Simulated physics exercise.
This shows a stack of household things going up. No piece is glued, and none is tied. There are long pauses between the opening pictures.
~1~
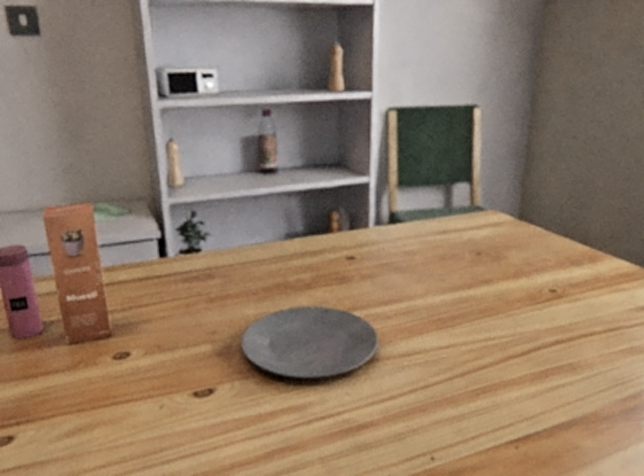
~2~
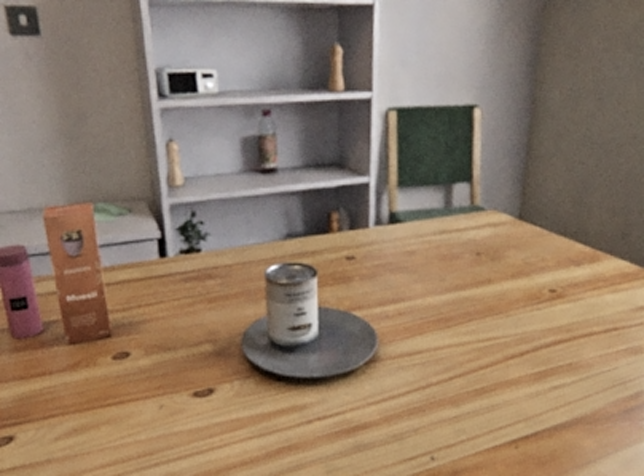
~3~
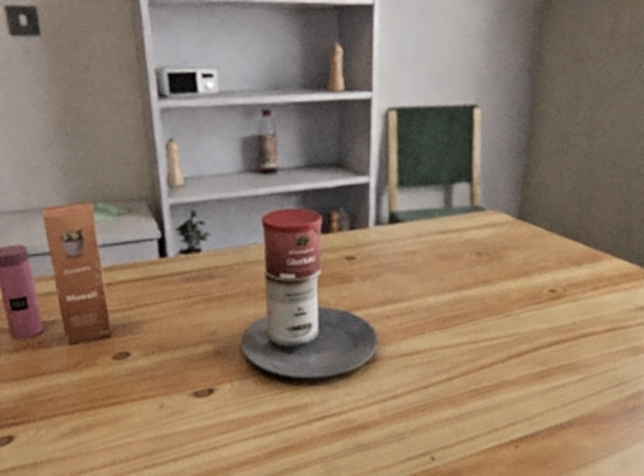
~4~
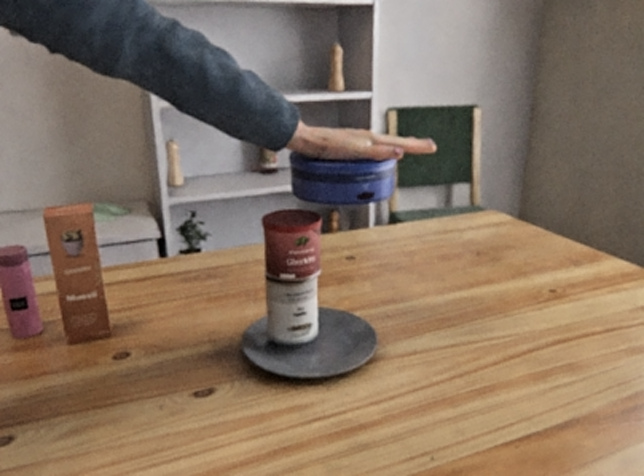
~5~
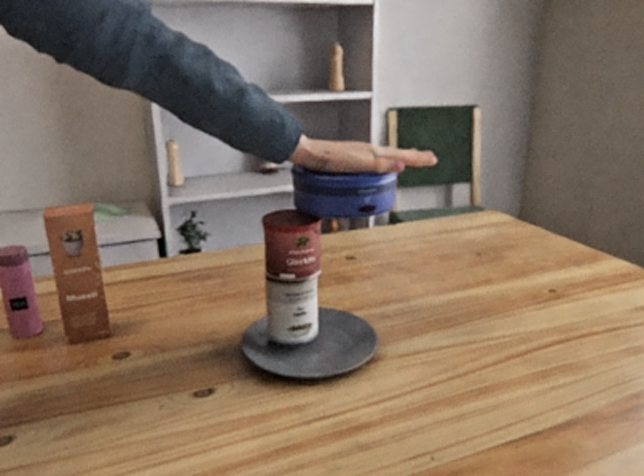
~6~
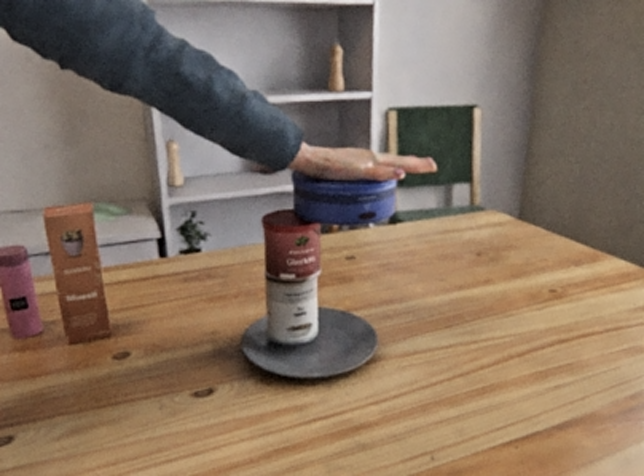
We see a grey plate on a wooden table, then a white tin on it and a red container on top, before a hand holding a blue tub lowers it slightly onto the stack's right side and stays on it.
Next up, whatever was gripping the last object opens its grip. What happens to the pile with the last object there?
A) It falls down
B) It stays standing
A.
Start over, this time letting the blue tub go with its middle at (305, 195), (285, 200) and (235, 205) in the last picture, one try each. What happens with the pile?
Lab note - case 1: No collapse; case 2: No collapse; case 3: Collapse.
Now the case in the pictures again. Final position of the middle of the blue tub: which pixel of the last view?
It finishes at about (437, 296).
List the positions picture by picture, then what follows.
In the first picture, the last thing is not in view yet; pink shaker (19, 292).
In the second picture, the last thing is not in view yet.
In the third picture, the last thing is not in view yet; orange carton (79, 274).
In the fourth picture, on its way; blue tub (342, 173); white tin (292, 303).
In the fifth picture, on its way; blue tub (344, 186); grey plate (310, 342).
In the sixth picture, in place under the hand; blue tub (344, 192); pink shaker (19, 292).
Then, 0.30 s after the last picture, blue tub now fallen.
Then, 0.50 s after the last picture, things are still on the move.
Then, 1.60 s after the last picture, nothing new.
At rest, fallen, blue tub; the other 5 in place. Seen from the same camera at the end, blue tub near (437, 296). The pile gives way.
